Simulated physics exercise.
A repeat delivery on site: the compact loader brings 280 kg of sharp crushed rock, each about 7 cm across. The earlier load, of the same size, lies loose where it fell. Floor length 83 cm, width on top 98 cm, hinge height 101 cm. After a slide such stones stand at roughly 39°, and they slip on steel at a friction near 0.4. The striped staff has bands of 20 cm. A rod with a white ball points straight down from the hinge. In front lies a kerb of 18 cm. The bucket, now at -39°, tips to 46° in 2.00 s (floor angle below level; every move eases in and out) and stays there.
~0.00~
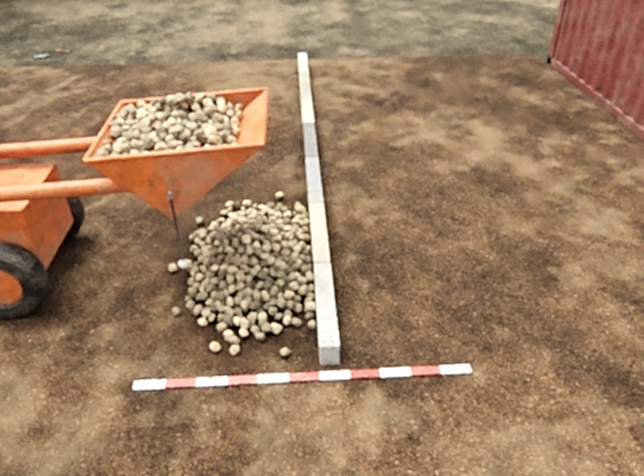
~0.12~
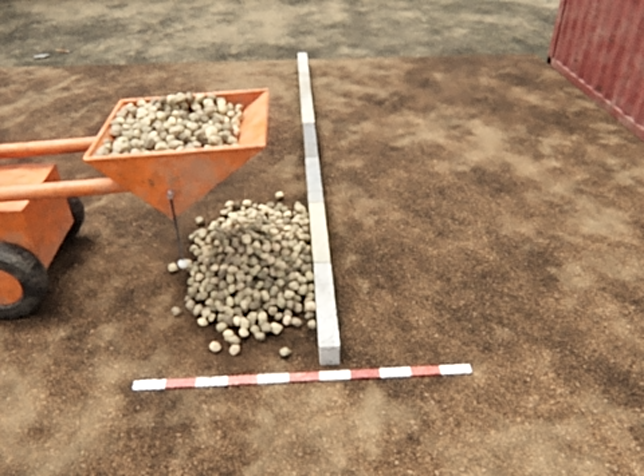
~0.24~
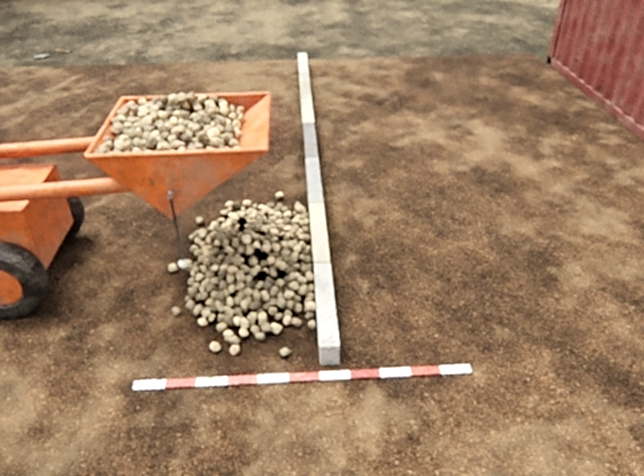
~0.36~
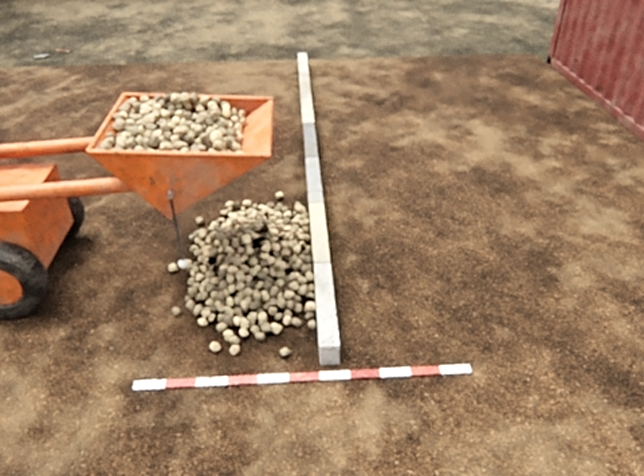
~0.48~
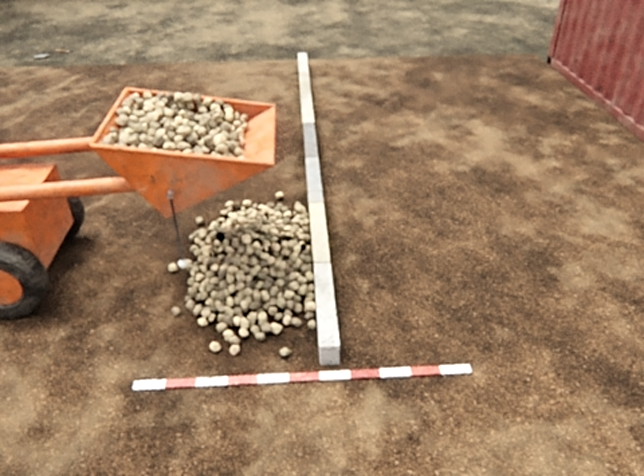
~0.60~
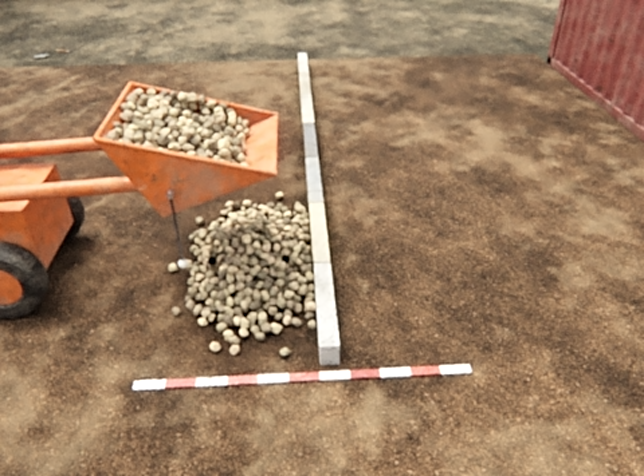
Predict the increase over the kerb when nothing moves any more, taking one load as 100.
About 3 per cent.
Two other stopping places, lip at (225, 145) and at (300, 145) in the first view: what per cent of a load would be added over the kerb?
About 0 and 20 per cent.
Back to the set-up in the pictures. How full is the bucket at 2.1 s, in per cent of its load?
About 20 per cent.
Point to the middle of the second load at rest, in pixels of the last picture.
Their middle is at about (279, 243).
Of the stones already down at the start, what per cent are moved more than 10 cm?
About 0 per cent.
After 1.5 s the floor is at 33°; in per cent of one load, 96 in the bucket, 104 on this side of the kerb; the foremost stones are at (308, 244).
After 2.1 s the floor is at 46°; in per cent of one load, 20 in the bucket, 179 on this side of the kerb, 1 over the kerb; the foremost stones are at (336, 244).
After 2.5 s the floor is at 46°; in per cent of one load, 10 in the bucket, 187 on this side of the kerb, 3 over the kerb; the foremost stones are at (376, 278).
After 5.0 s the floor is at 46°; in per cent of one load, 6 in the bucket, 191 on this side of the kerb, 3 over the kerb; the foremost stones are at (385, 280). Net gain over the kerb, 3.
